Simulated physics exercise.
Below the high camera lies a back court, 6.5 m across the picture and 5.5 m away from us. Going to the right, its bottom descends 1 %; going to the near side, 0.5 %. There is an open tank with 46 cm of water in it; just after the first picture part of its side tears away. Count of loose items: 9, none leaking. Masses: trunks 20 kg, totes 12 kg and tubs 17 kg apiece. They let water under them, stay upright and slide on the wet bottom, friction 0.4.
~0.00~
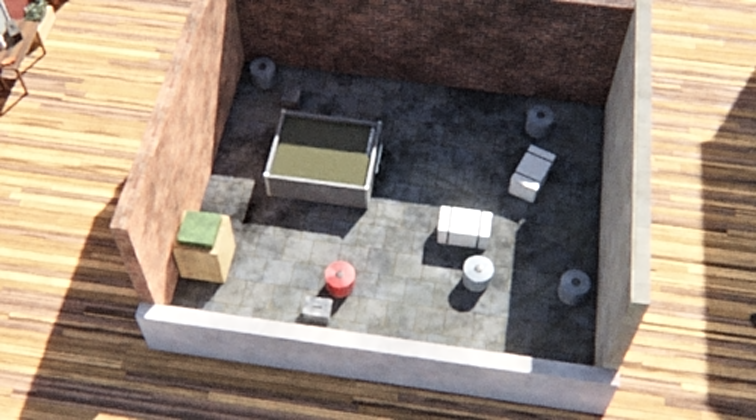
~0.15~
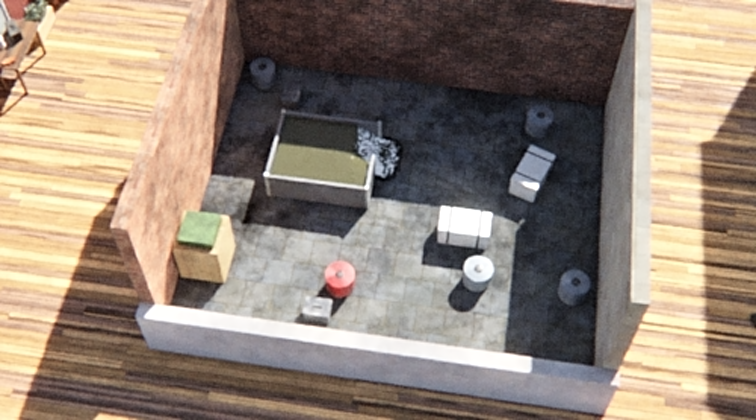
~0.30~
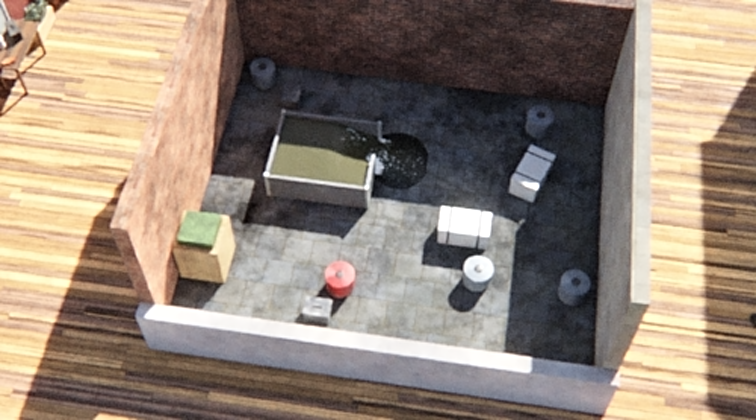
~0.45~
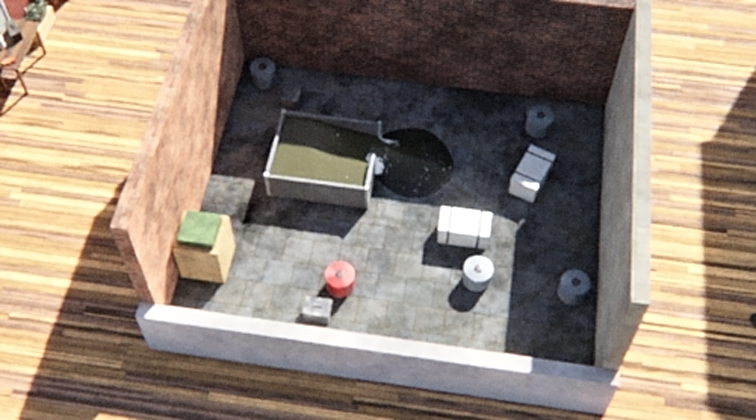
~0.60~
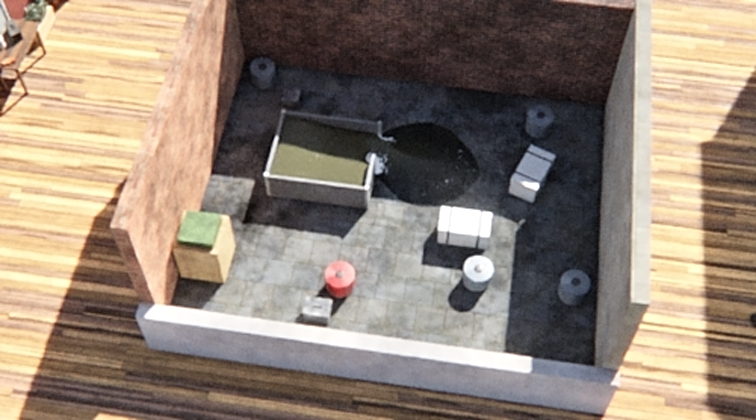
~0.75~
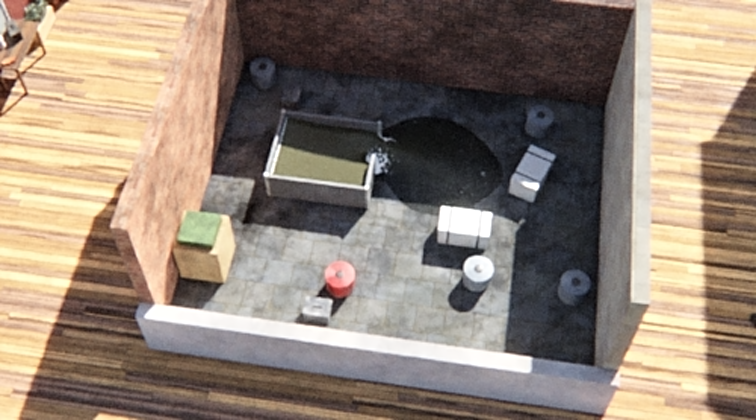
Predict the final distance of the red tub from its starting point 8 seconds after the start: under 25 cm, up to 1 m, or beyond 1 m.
Essentially unmoved.
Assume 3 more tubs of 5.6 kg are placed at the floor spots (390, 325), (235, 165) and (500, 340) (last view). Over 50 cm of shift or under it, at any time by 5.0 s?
Answers, first to last: Not exceeding, not exceeding, not exceeding.
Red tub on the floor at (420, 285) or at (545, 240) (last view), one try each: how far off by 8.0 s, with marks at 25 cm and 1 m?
Nearly still; nearly still.
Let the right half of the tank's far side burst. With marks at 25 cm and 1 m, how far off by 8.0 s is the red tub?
Note: Red tub unmoved.
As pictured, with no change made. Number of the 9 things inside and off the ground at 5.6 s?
At that time the total is 1.
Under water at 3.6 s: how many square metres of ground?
Wet: Near 15 m2.
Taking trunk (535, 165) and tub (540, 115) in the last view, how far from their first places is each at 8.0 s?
Taking them in turn, the shifts are 200 cm and 10 cm.
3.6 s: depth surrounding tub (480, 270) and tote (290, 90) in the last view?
Depths: Near 0 cm, then near 0 cm.
After 1.6 s the red tub is near (340, 274), 0.0 m from its start, aground; 0 afloat.
After 3.6 s the red tub is near (340, 274), 0.0 m from its start, aground; 1 afloat.
After 5.6 s the red tub is near (340, 274), 0.0 m from its start, aground; 1 afloat.
After 8.0 s the red tub is near (340, 274), 0.0 m from its start, aground; 0 afloat.
